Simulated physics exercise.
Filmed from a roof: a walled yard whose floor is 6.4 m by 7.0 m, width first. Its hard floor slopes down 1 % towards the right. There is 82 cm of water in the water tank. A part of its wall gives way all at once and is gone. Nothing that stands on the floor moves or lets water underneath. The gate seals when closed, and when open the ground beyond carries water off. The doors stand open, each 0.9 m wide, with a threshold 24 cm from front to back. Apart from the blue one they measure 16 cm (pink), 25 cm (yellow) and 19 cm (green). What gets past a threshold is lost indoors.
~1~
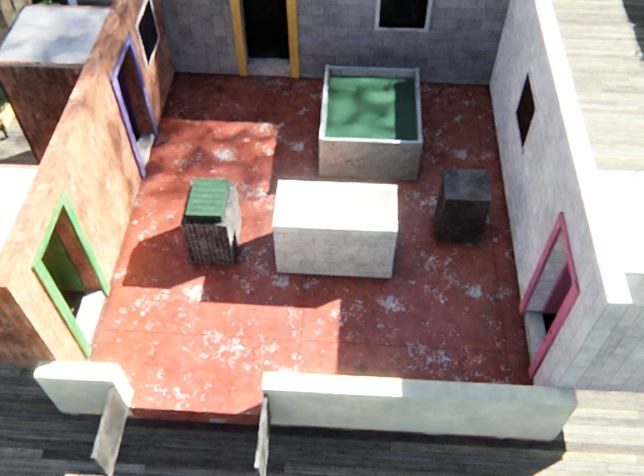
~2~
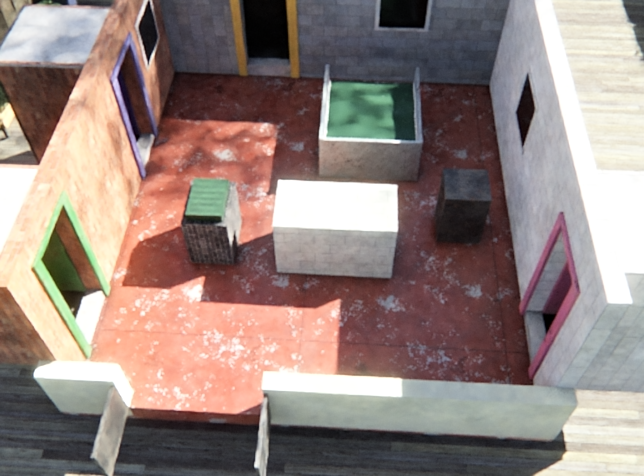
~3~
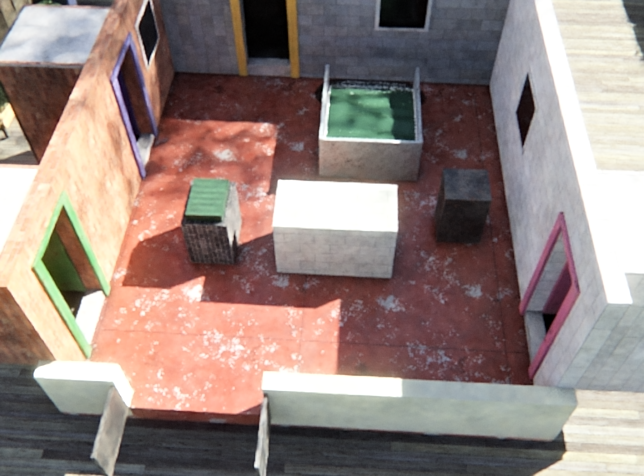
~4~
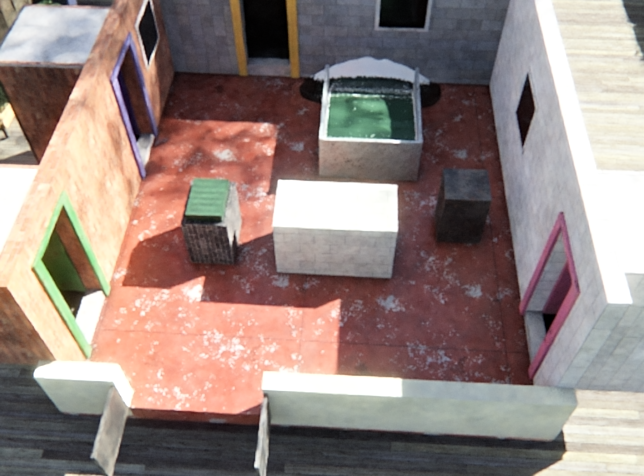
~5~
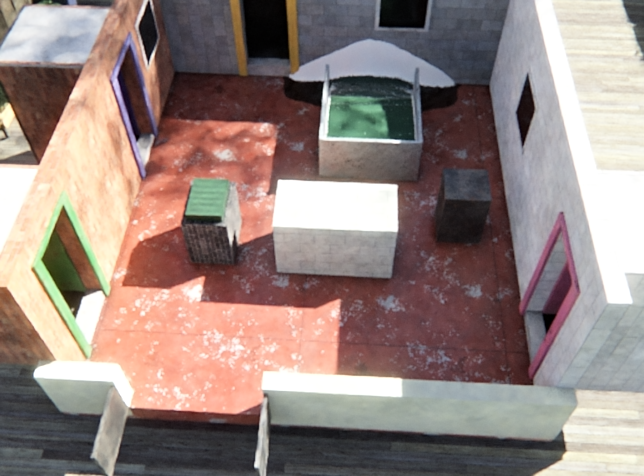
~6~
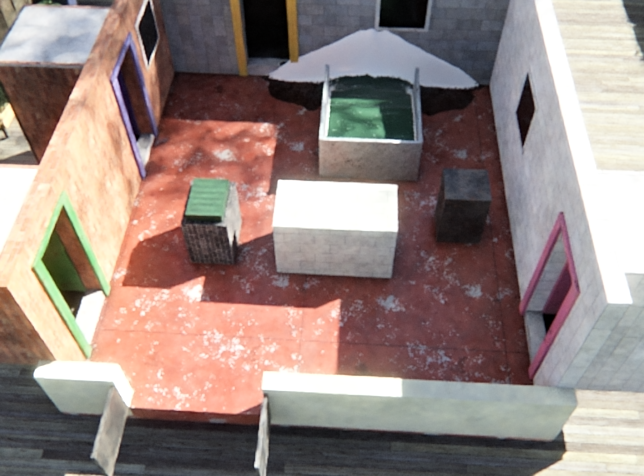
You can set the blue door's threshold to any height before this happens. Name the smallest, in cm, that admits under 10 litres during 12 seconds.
Some 10 cm above the ground.
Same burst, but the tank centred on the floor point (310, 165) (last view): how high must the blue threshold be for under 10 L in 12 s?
Some 6.5 cm.
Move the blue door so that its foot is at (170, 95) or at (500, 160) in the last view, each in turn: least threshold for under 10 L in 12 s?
Roughly 25 and 9.0 cm.
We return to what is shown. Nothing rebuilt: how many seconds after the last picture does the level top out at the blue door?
At about 1.8 s.
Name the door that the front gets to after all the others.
The green one.
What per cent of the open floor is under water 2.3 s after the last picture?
About 45 per cent.
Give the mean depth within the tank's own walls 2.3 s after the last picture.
About 22 cm.
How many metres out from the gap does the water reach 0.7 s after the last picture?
About 4.0 m.
Then, 0.7 s after the last picture water covers 20 % of the floor, deepest (53 cm) near (369, 84); it has not reached the blue door.
Then, 2.3 s after the last picture water covers 45 % of the floor, deepest (28 cm) near (487, 95); 13 cm at the blue door, 4 litres in over its 11 cm threshold.
Then, 11.3 s after the last picture water covers 100 % of the floor, deepest (10 cm) near (516, 302); 3 cm at the blue door, 7 litres in over its 11 cm threshold.
At the blue door as built, the water peaked near 16 cm, 1.9 s after the last picture.
With a threshold of 9 cm, 13 litres would have come in within the 12 s; with 12.5 cm, 3 litres. So under 10 litres takes about 10 cm.
